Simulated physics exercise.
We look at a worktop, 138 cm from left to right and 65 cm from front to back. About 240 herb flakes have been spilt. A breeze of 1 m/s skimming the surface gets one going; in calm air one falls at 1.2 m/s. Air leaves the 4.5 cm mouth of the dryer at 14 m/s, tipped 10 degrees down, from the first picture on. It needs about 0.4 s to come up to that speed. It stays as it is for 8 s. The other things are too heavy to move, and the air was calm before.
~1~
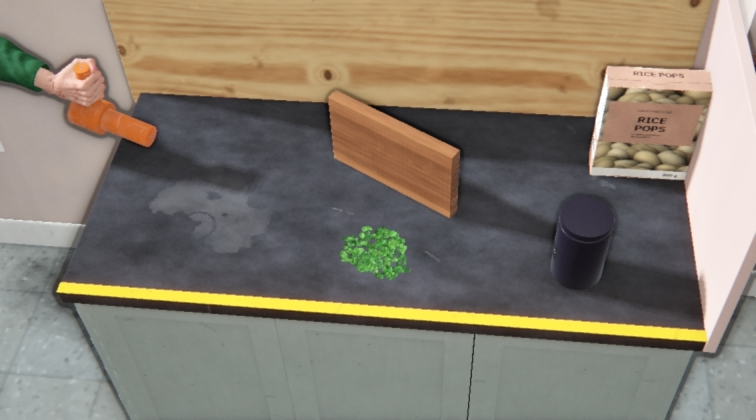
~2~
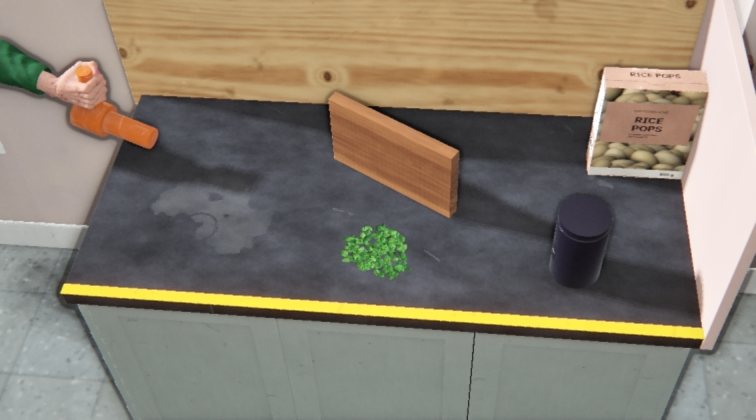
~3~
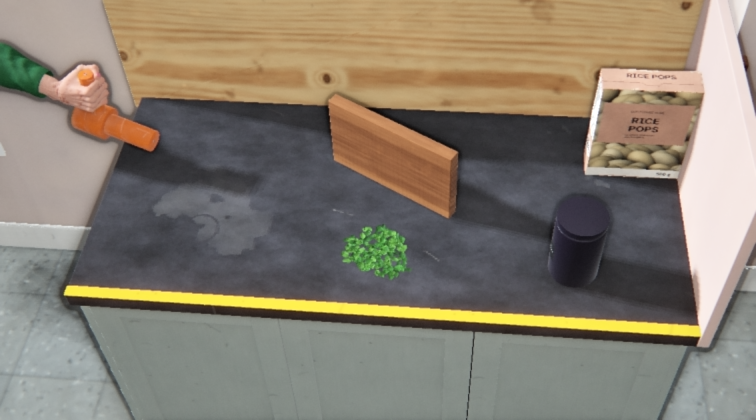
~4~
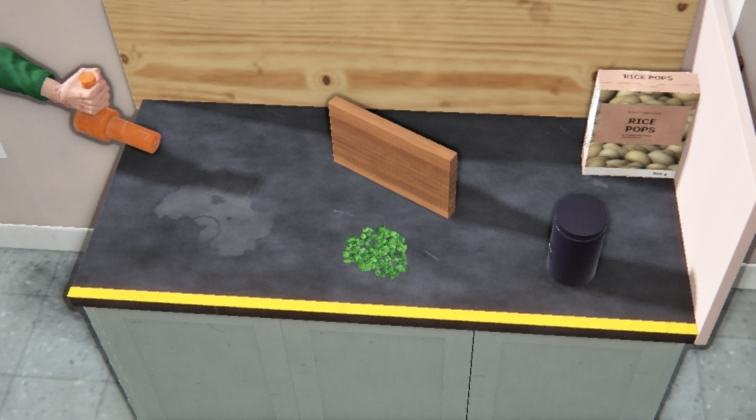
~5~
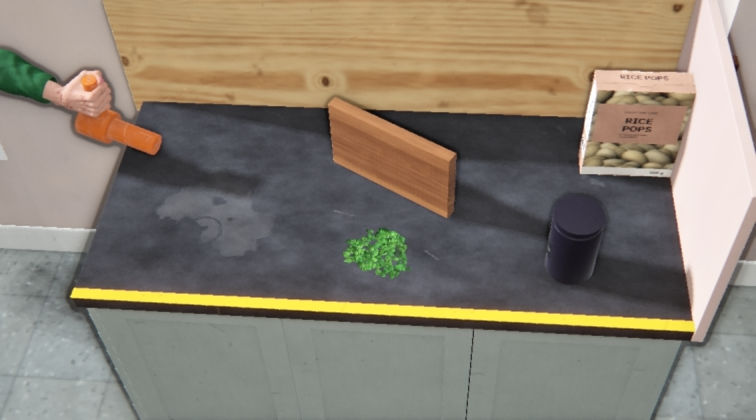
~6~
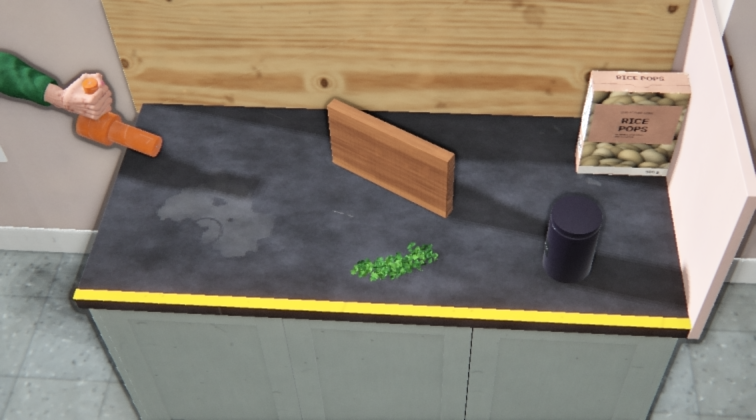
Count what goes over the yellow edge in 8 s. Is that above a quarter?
More than a quarter over the yellow edge: Yes.
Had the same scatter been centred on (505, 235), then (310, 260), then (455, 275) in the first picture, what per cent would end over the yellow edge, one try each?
In that order: 30 %, 100 %, 100 %.
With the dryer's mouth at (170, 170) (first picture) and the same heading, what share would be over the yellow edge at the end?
It would be near 70 %.
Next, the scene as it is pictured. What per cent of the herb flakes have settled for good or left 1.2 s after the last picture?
Near 100 %.
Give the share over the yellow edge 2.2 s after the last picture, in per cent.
About 100 %.
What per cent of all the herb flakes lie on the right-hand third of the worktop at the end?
Near 0 %.
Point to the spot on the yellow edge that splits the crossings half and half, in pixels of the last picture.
Around (501, 320).
Then, 1.2 s after the last picture, 0 % are on the move or not yet settled, 100 % are over the yellow edge.
Then, 2.2 s after the last picture, 0 % are on the move or not yet settled, 100 % are over the yellow edge.
Then, 4.0 s after the last picture, 0 % are on the move or not yet settled, 100 % are over the yellow edge.
Then, 7.6 s after the last picture, at the end, 100 % are over the yellow edge.
